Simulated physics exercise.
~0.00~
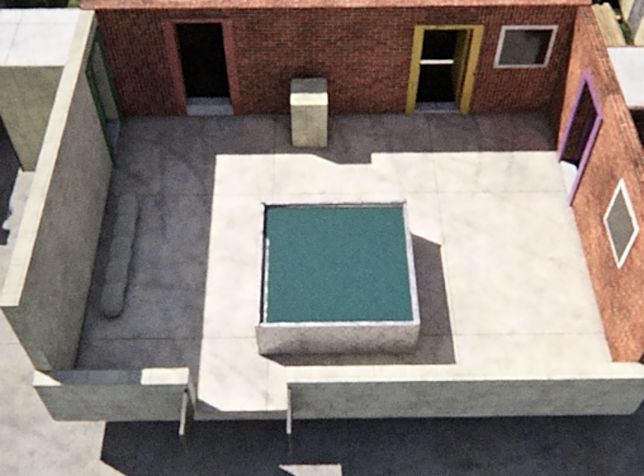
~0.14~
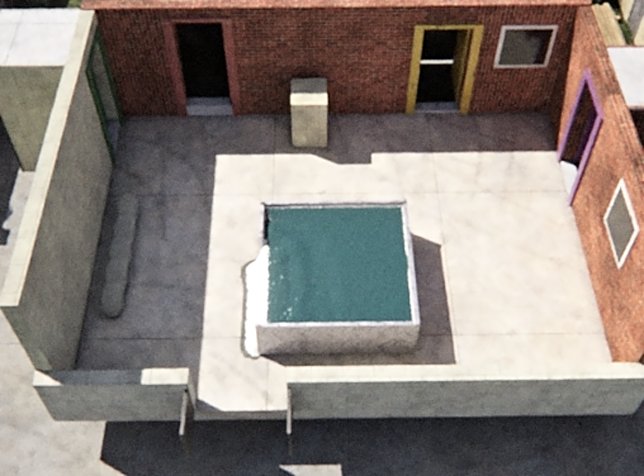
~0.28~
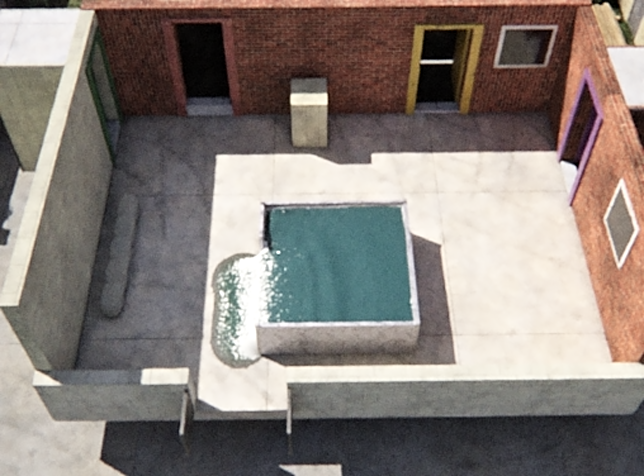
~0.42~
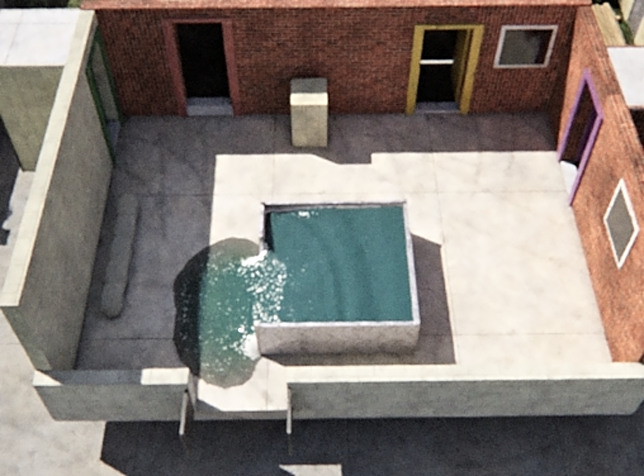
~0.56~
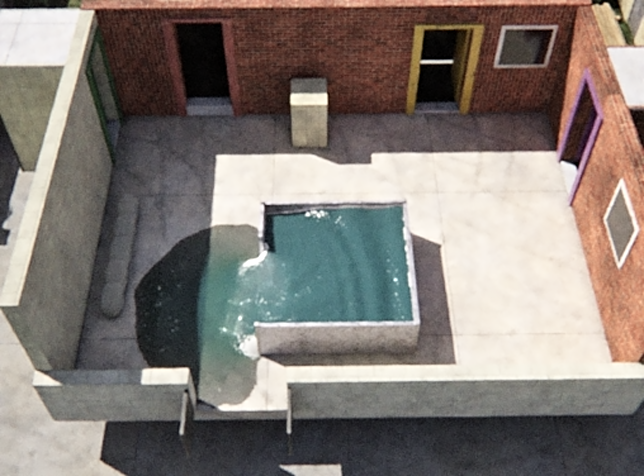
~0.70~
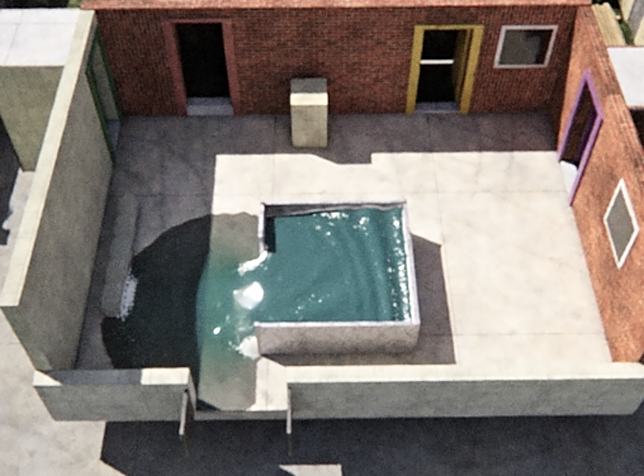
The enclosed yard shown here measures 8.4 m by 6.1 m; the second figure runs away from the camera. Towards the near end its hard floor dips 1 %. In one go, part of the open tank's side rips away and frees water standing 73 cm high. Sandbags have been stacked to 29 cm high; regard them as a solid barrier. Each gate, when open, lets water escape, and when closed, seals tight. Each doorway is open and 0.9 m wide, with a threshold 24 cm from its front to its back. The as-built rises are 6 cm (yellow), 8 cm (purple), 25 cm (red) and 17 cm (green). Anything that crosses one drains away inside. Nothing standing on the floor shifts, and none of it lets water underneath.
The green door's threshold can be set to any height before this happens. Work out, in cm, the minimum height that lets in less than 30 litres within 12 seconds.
I would say 15 cm.
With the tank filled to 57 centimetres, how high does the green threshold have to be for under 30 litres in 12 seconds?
I'd say close to 10.5 cm.
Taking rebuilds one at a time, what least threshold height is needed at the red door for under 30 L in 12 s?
At the red door it takes roughly 15 centimetres.
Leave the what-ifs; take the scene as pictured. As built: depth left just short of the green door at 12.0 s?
It stands about 7.5 centimetres deep.
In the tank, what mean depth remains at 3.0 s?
It averages close to 28 centimetres.
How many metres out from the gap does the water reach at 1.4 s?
3.4 metres.
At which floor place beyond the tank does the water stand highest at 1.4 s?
(71, 387).
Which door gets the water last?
The purple one comes last.
After 1.4 s water covers 20 % of the floor, deepest (61 cm) near (71, 387); it has not reached the green door.
After 3.0 s water covers 35 % of the floor, deepest (40 cm) near (69, 397); 8 cm at the green door, 0 litres in over its 17 cm threshold.
After 12.0 s water covers 90 % of the floor, deepest (16 cm) near (69, 397); 8 cm at the green door, 18 litres in over its 17 cm threshold.
At the green door as built, the water arrived by 2.2 s and peaked near 21 cm at 5.4 s.
With a threshold of 12.5 cm, 56 litres would have come in within the 12 s; with 17 cm, 18 litres. So under 30 litres takes about 15 cm.
